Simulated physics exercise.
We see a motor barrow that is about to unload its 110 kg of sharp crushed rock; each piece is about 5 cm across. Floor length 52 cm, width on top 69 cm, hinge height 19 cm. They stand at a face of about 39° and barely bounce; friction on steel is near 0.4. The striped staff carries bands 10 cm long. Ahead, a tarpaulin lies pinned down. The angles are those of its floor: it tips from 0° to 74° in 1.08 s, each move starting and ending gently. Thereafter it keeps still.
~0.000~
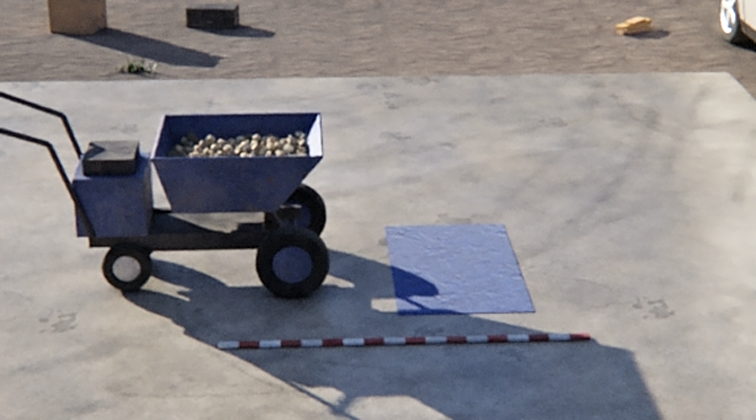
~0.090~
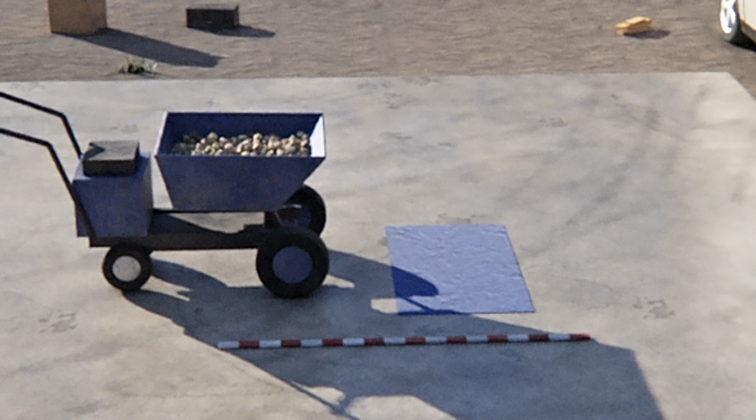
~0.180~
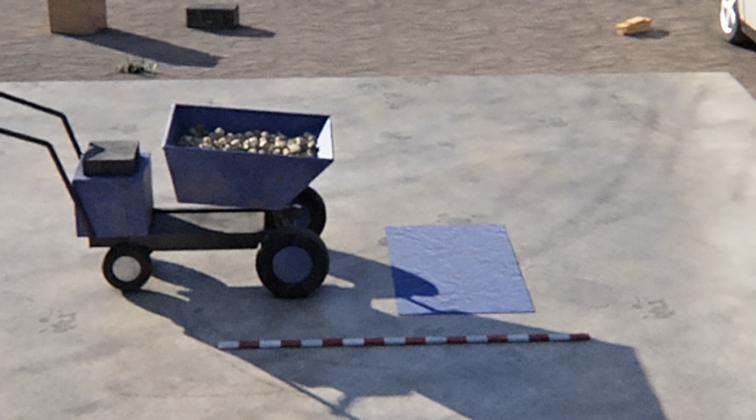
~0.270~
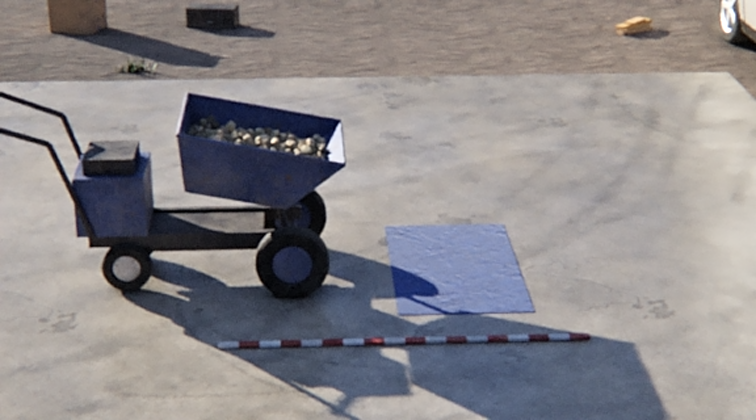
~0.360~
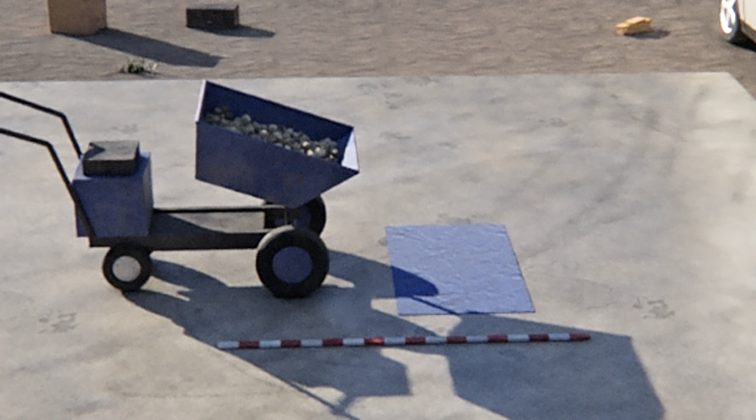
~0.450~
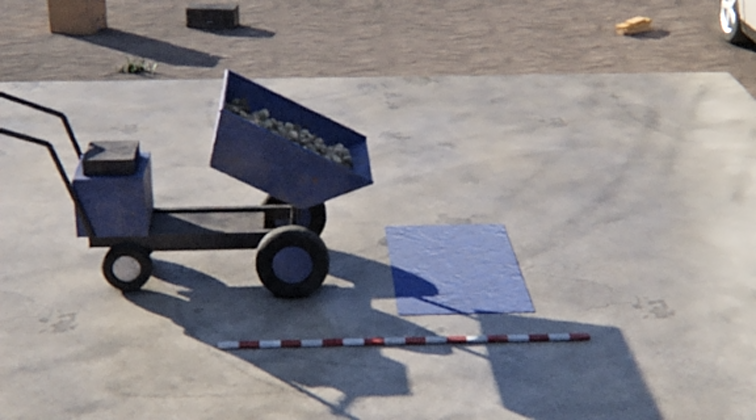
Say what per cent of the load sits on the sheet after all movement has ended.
About 80 per cent of it.
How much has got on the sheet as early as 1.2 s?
Around 25 per cent of it, at that instant.
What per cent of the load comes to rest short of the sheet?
Something like 5 out of every hundred parts of the load ends up there.
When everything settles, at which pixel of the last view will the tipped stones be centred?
I'd put it close to (442, 260).
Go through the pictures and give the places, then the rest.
Lip at (322, 157), floor tilted 0°, highest stones at (280, 145), in the first frame.
The skip is at 1°, its lip at (325, 158); the top of the load is at (261, 145); the stones move at 0.3 m/s on average, in the second frame.
The skip is at 5°, its lip at (333, 160); the top of the load is at (211, 138); the stones move at 0.5 m/s on average, in the third frame.
The skip is at 12°, its lip at (345, 165); the top of the load is at (216, 130); the stones move at 0.7 m/s on average, in the fourth frame.
The skip is at 19°, its lip at (359, 173); the top of the load is at (215, 120); the stones move at 0.8 m/s on average, in the fifth frame.
The skip is at 28°, its lip at (373, 183); the top of the load is at (232, 110); the stones move at 0.9 m/s on average, in the sixth frame.
After 0.8 s the floor is at 62°; 100 % in the skip; the foremost stones are at (394, 218).
After 1.2 s the floor is at 74°; 77 % in the skip, 23 % on the sheet; the foremost stones are at (473, 268).
After 1.5 s the floor is at 74°; 34 % in the skip, 63 % on the sheet, 3 % off the sheet elsewhere; the foremost stones are at (552, 264).
After 3.5 s the floor is at 74°; 13 % in the skip, 3 % short of the sheet, 79 % on the sheet, 6 % off the sheet elsewhere; the foremost stones are at (588, 264).
